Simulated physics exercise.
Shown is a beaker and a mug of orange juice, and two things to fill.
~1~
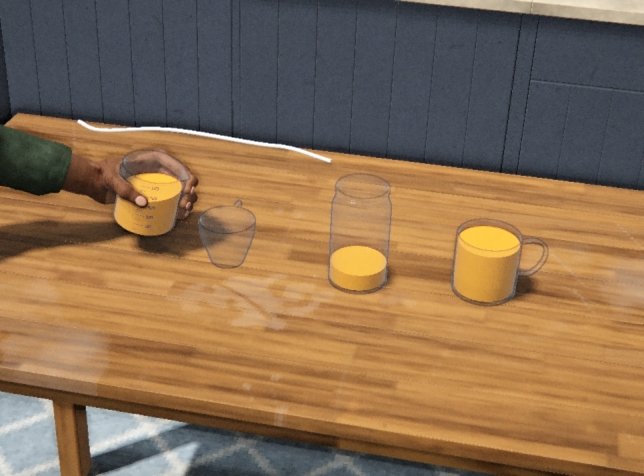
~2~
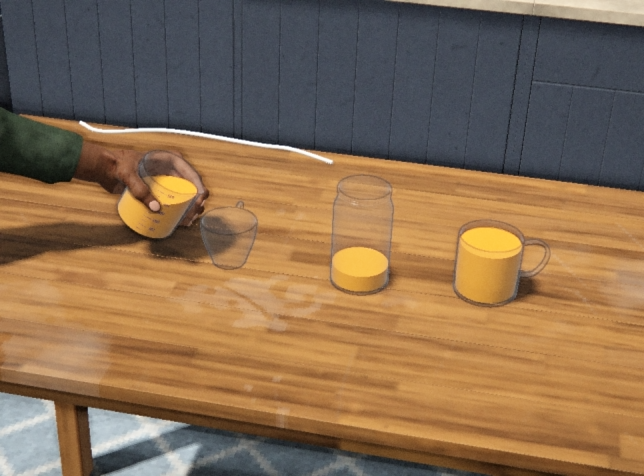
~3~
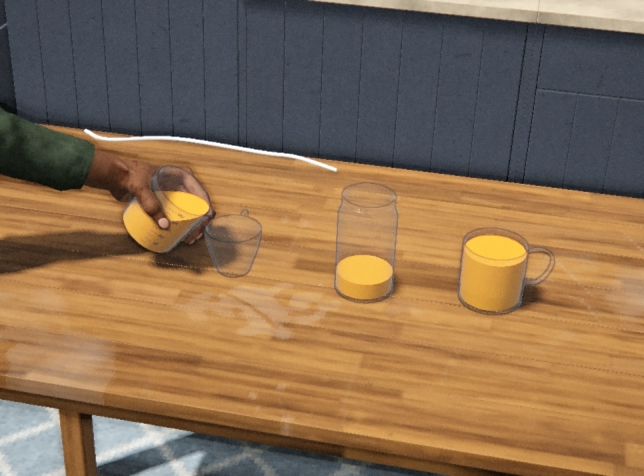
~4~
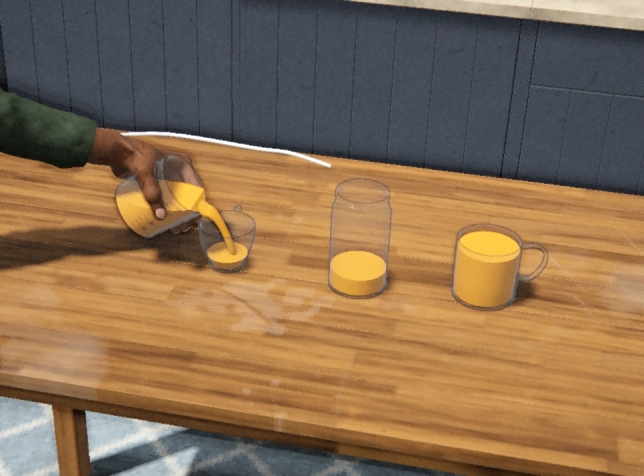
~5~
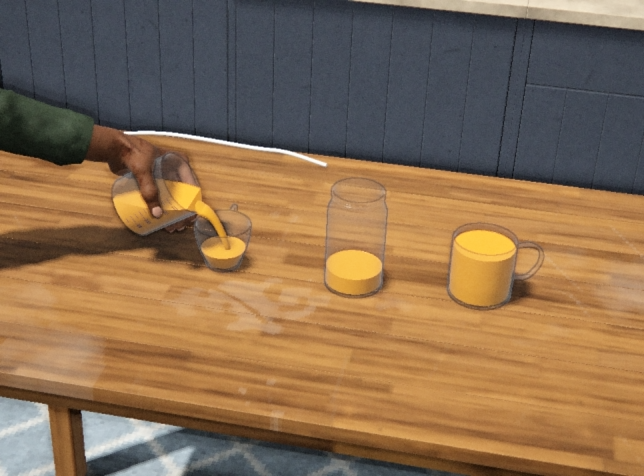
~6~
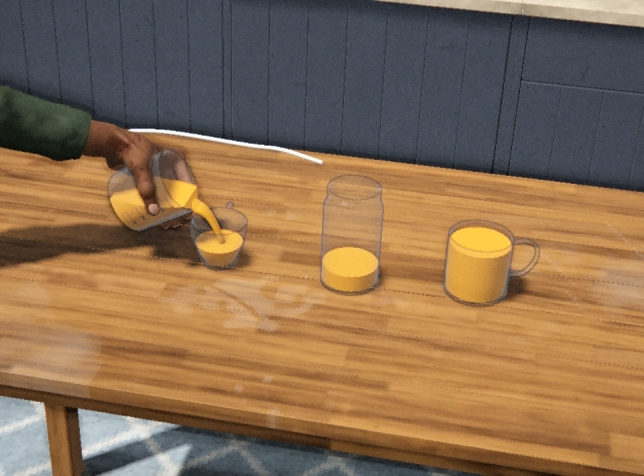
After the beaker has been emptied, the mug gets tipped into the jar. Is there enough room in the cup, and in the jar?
Room check - the cup: No, too little room; the jar: Yes, enough room.
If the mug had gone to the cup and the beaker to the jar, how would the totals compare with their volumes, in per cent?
Estimate: 180 in a hundred, then 60 in a hundred.
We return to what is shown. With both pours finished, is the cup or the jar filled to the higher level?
It ends up higher in the right one.
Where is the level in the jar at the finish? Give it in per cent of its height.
It stands at around 70 per cent of the height.
Soon after, the cup is nearly full.
Later, the cup is full to the brim and has run over.
In the end, the cup is full to the brim and has run over; the jar is about three quarters full.
